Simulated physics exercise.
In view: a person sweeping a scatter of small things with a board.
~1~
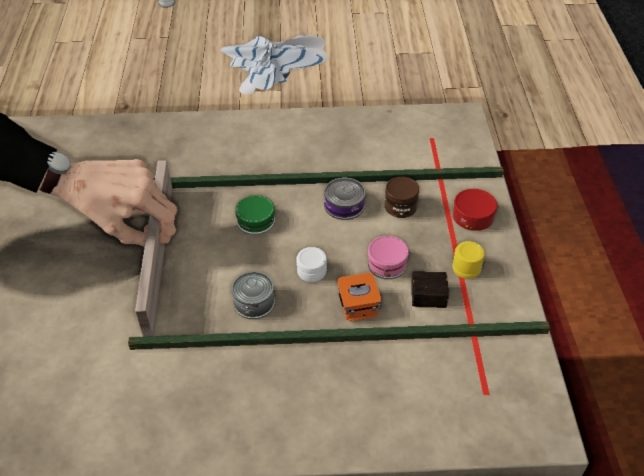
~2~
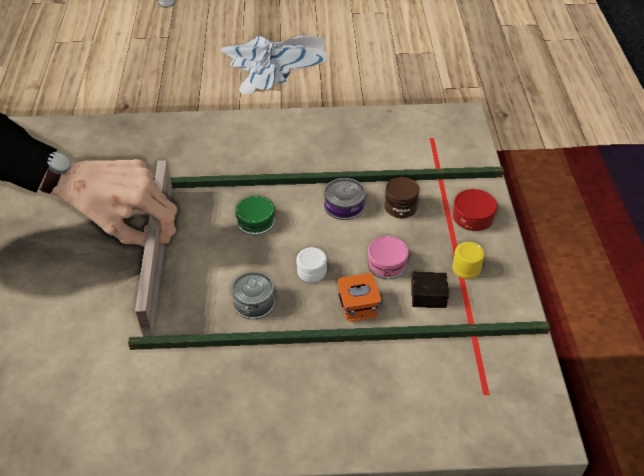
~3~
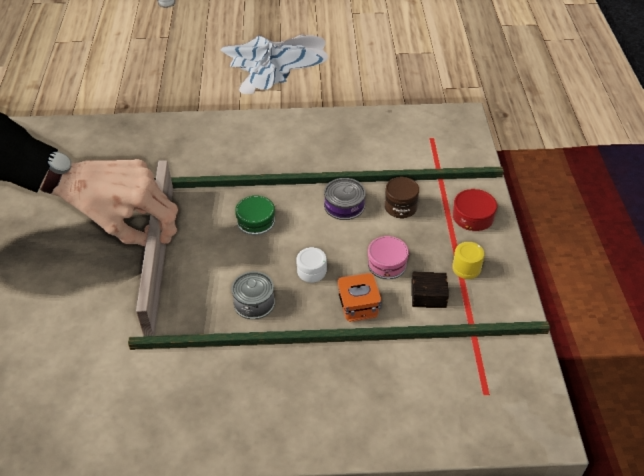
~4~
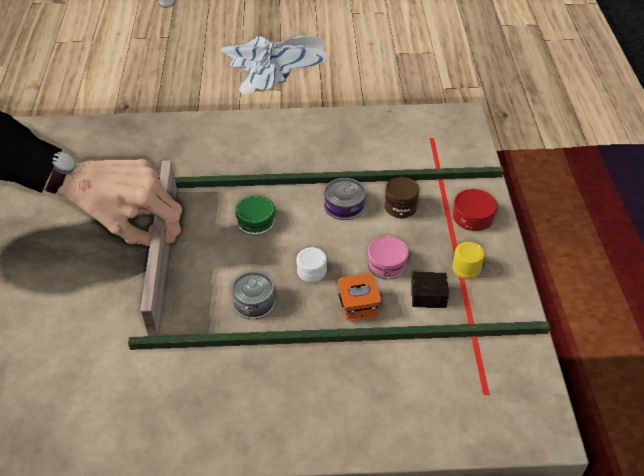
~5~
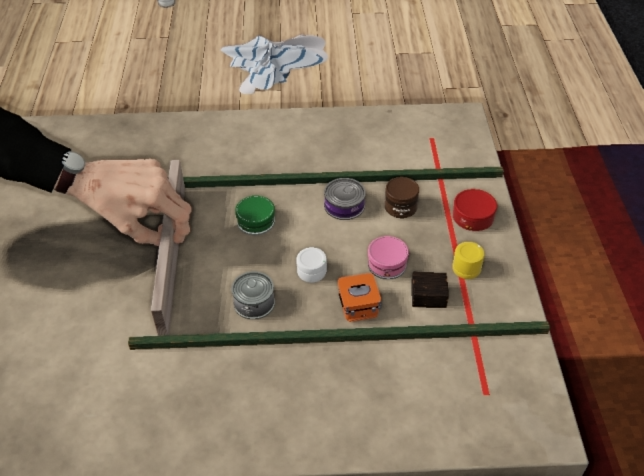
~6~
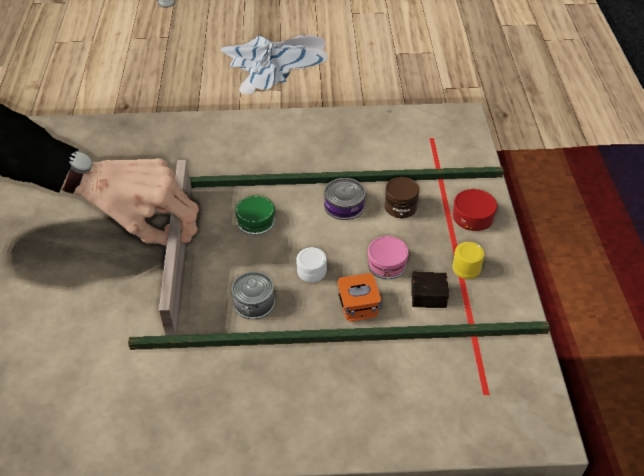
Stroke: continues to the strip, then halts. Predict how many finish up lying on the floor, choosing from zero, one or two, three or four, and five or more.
My prediction is one or two.
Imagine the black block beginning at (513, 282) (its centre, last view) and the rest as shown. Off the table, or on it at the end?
From that start, the black block stays.
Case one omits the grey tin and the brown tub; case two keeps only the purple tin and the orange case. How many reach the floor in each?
It would be 0 and 0.
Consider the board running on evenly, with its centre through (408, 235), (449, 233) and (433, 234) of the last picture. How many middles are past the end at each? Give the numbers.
The numbers past the end are 0, 1 and 0.
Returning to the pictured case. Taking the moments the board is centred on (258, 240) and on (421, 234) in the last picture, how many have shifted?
That gives 2 for the first and 10 for the second.
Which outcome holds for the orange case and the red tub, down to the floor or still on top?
The orange case survives; the red tub goes over.
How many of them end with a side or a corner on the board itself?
Number: 5.
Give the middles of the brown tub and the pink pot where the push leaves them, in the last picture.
Final centres, first then second: (497, 198), (499, 237).
Soon after, none off yet; red tub at rest near (474, 210); yellow lid at rest near (468, 261); black block at rest near (430, 290).
At rest, the number that fall off is one or two; fallen, red tub.
